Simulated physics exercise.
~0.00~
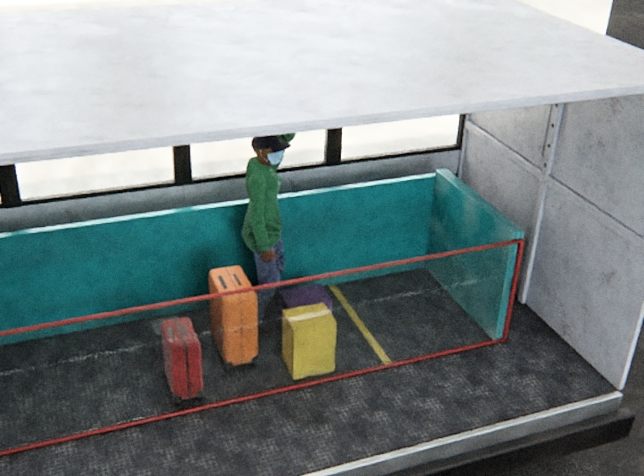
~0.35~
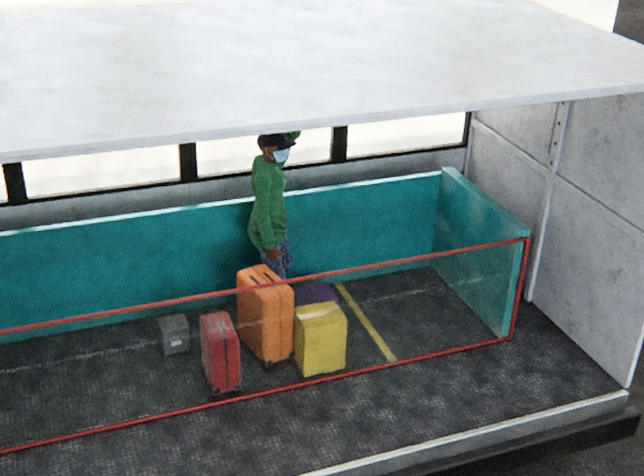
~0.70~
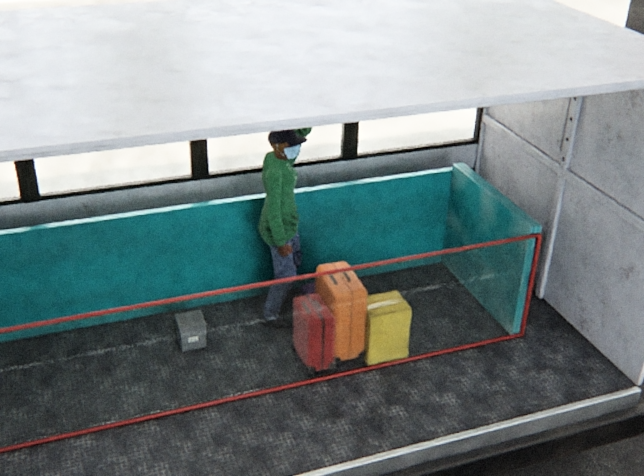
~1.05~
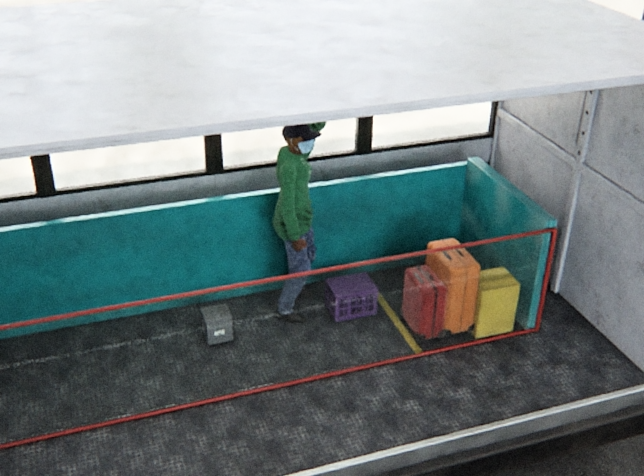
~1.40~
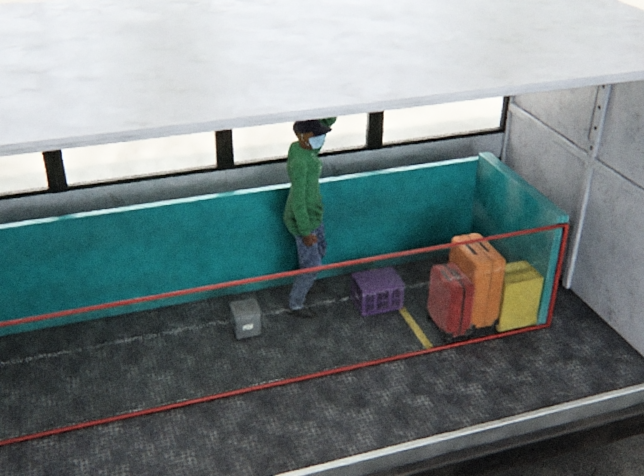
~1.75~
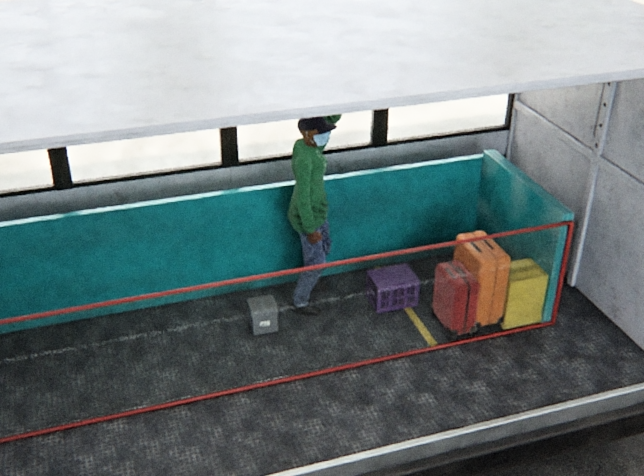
Shuttle standing bay with luggage sliding right past a masked passenger, three cases crossing the yellow line, crate and tub stopping short.
